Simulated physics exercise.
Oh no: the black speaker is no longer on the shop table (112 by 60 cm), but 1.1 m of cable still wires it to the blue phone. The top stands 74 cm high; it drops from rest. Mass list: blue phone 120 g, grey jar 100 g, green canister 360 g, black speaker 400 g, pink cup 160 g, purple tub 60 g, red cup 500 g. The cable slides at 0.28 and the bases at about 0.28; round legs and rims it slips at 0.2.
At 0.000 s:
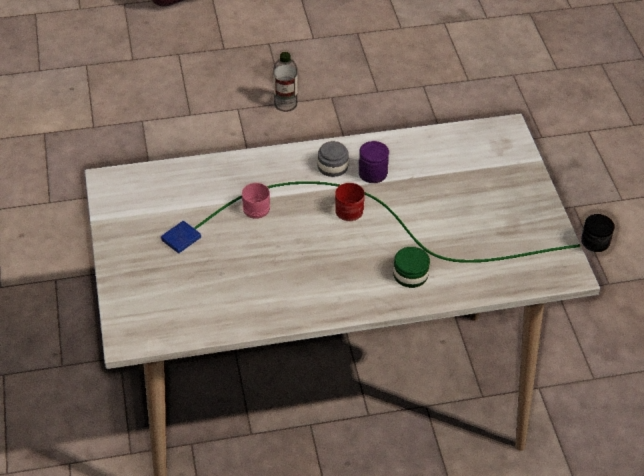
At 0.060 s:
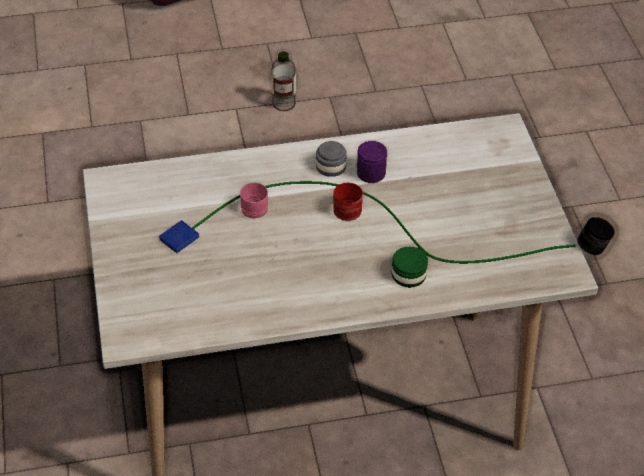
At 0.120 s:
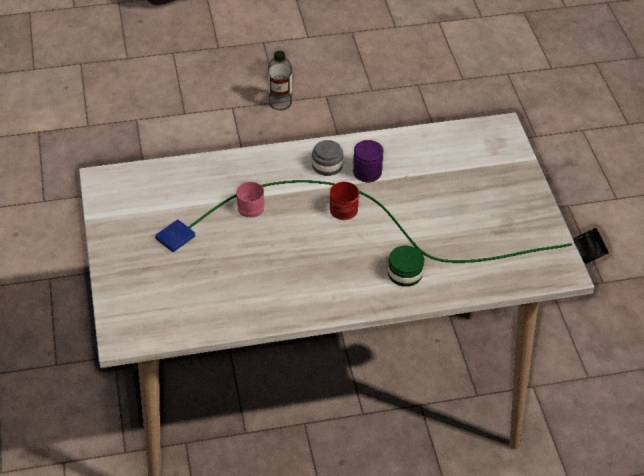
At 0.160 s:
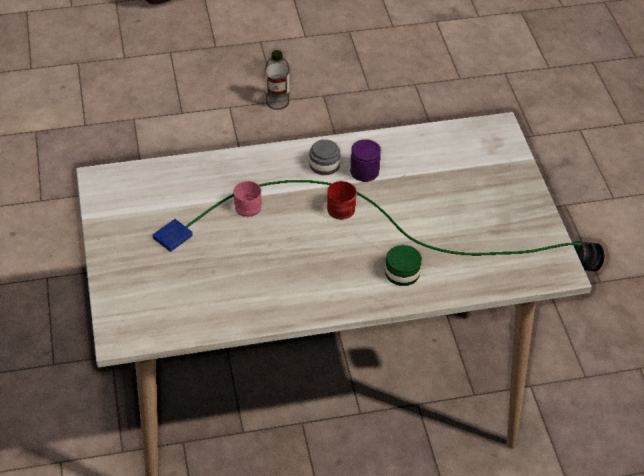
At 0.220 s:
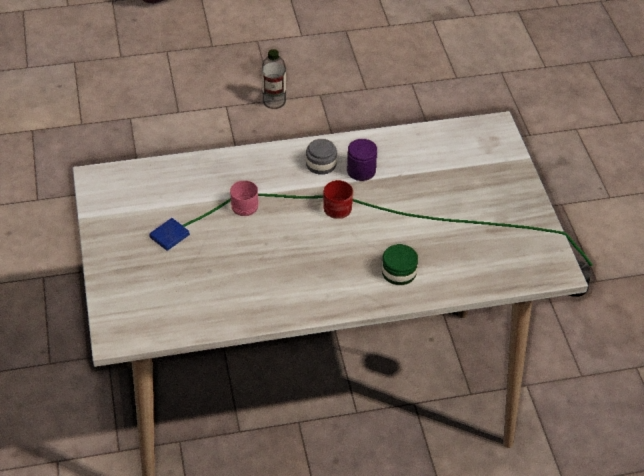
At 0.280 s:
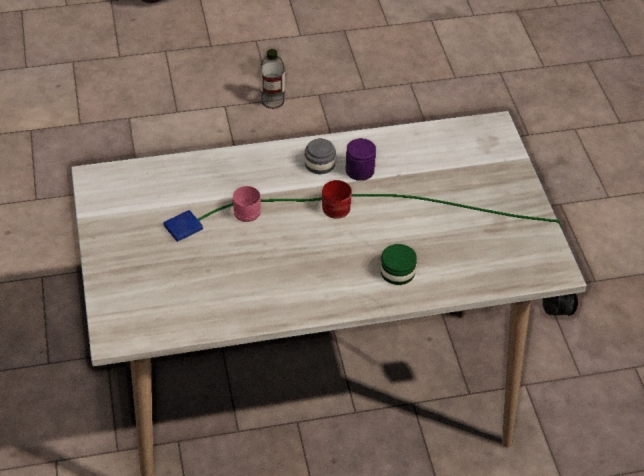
On a paved area, a black object drops beside the right edge of a pale wooden table, drawing the green cable straighter across the top, and the flat blue item at the left shifts slightly toward the pink cup.
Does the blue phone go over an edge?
Logged result, blue phone: Departs over edge.
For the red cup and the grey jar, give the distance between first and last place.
Red cup 0 cm, grey jar over the edge.
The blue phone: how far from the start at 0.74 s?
For the blue phone, that comes to 80 cm.
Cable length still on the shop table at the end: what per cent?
Estimated share: About 0 %.
At 0.5 s, the cable's tail end at (352, 184); blue phone 44 cm off its start, black speaker over the edge, pink cup 12 cm off its start.
At 0.7 s, the cable's tail end at (486, 183); blue phone 78 cm off its start, purple tub 21 cm off its start, grey jar 15 cm off its start.
At 1.0 s, the cable has left the top; blue phone over the edge, purple tub 27 cm off its start at (461, 118), grey jar over the edge.
At 1.2 s, the cable has left the top; blue phone over the edge, grey jar over the edge, purple tub 27 cm off its start.
At 2.4 s, the cable has left the top; blue phone over the edge, grey jar over the edge, purple tub 27 cm off its start at (462, 118), black speaker over the edge.
